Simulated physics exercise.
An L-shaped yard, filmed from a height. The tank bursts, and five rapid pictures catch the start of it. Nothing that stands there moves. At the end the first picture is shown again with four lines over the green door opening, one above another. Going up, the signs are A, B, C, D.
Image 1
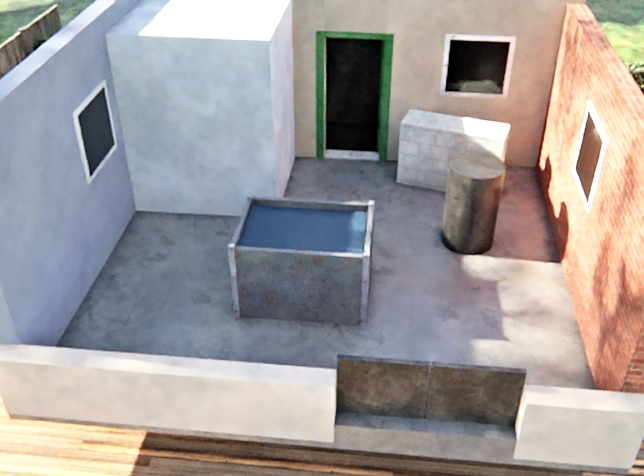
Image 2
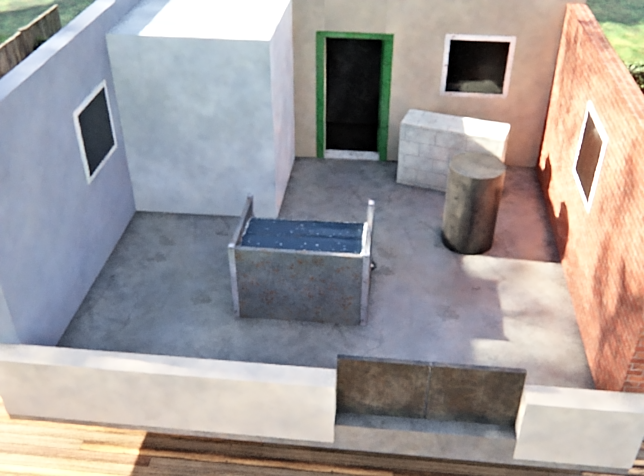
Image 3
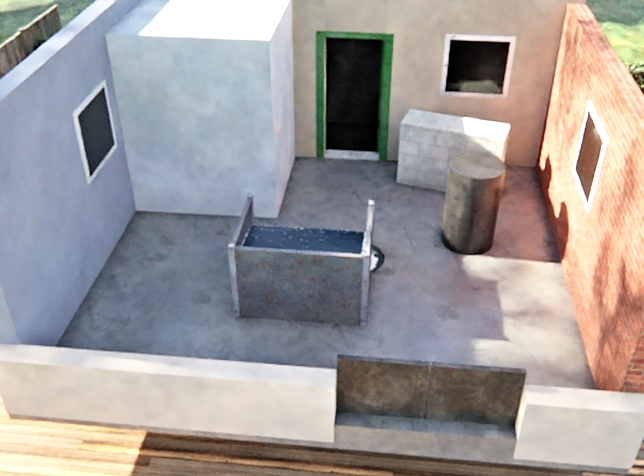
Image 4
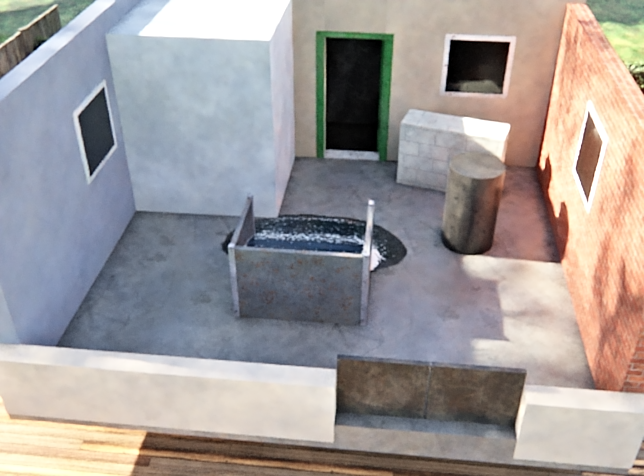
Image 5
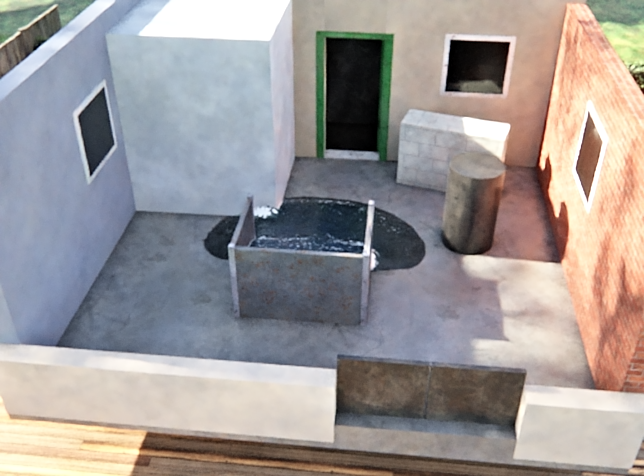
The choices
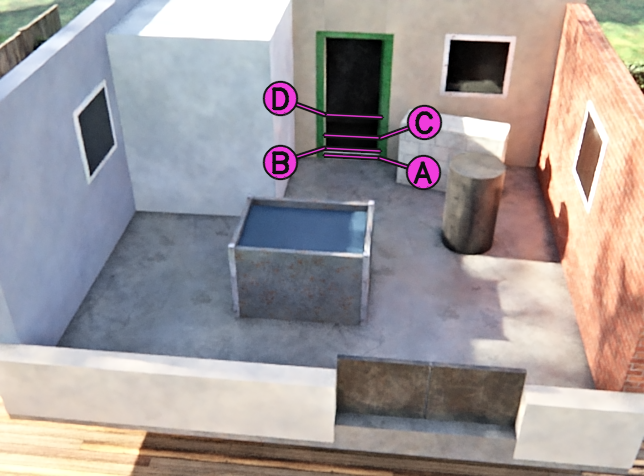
Water pouring out the back of an open tank in a walled yard, spreading in a dark pool across the concrete.
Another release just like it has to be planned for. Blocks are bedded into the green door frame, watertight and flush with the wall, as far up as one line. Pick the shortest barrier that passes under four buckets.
Go for C.
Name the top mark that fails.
B it is.
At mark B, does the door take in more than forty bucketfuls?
No.
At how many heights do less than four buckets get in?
Two of the four.
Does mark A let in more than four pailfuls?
Yes.
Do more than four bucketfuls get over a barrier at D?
No, that is safe.
In magenta, A at (352, 156); B at (352, 149); C at (352, 136); D at (353, 116); from the bottom up A, B, C, D.
If A is chosen, dozens of bucketfuls pour in.
If B is chosen, some 20 bucketfuls get in.
If C is chosen, a bucket or two gets in.
If D is chosen, nothing gets over.
